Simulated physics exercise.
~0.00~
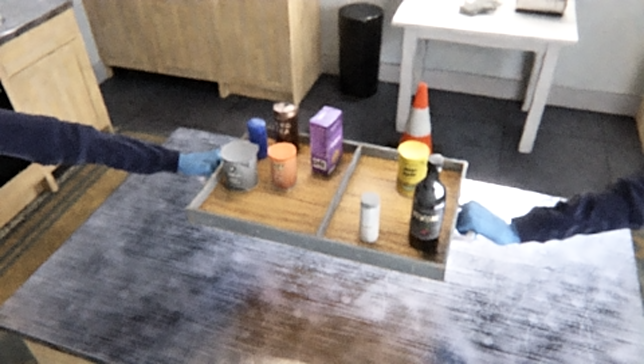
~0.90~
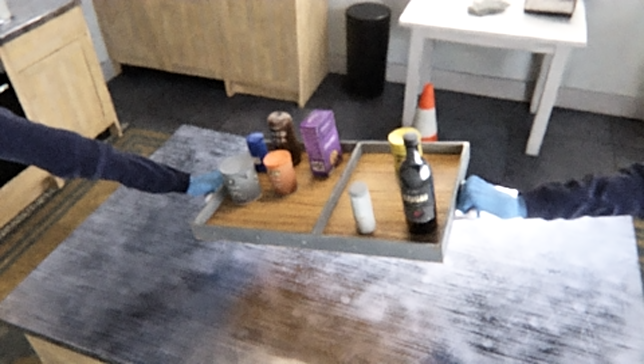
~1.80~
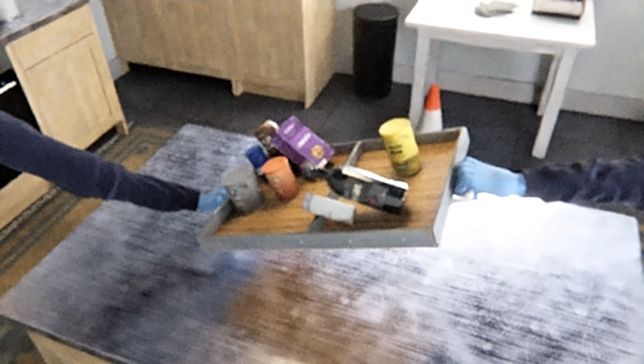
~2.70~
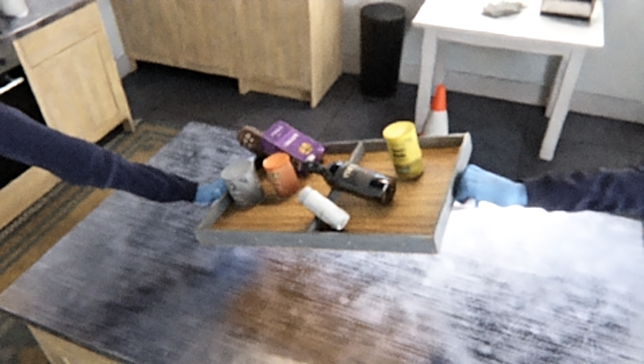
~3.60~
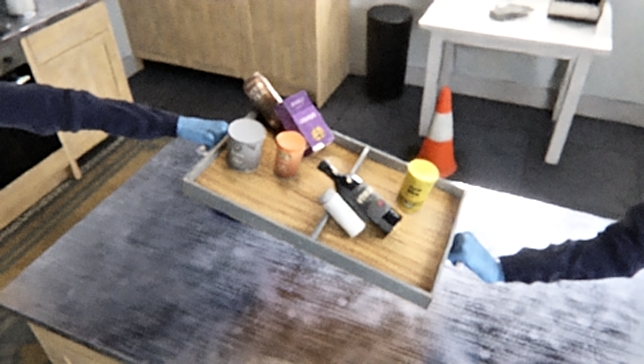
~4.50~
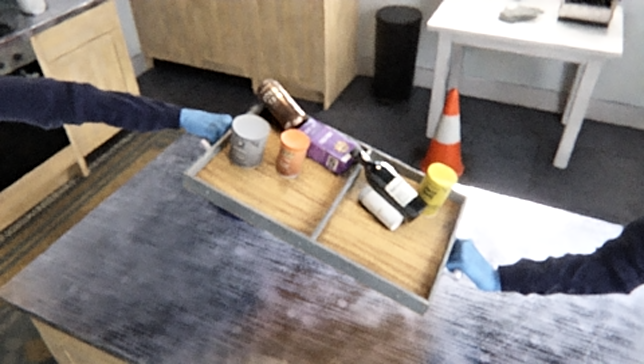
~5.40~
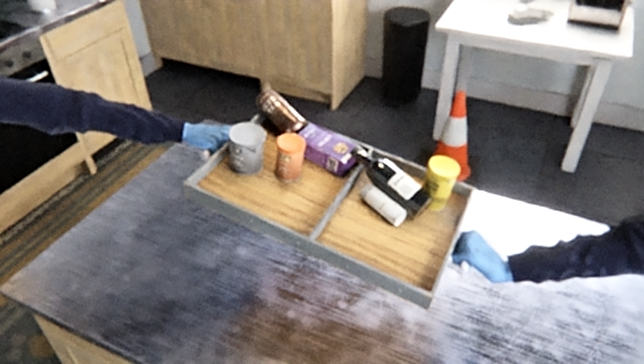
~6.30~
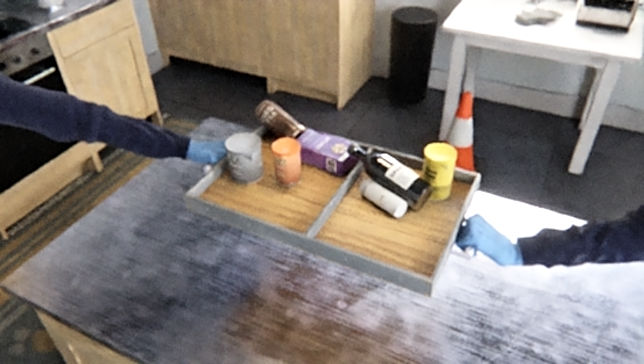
A shallow grey-rimmed wooden tray, divided by a cross bar, is held by two blue-gloved hands above a dark, streaked table in a kitchen-like room, seen from slightly above. On it stand a grey tin, orange tin, blue shaker, brown can and purple packet at left, with a white shaker, black bottle and yellow tin at right. The left edge dips, and the bottle, white shaker and packet topple leftward while the blue shaker drops from view. The tray then swings right edge down, and the fallen things shift right. It levels with the grey, orange and yellow tins upright, the others lying over.
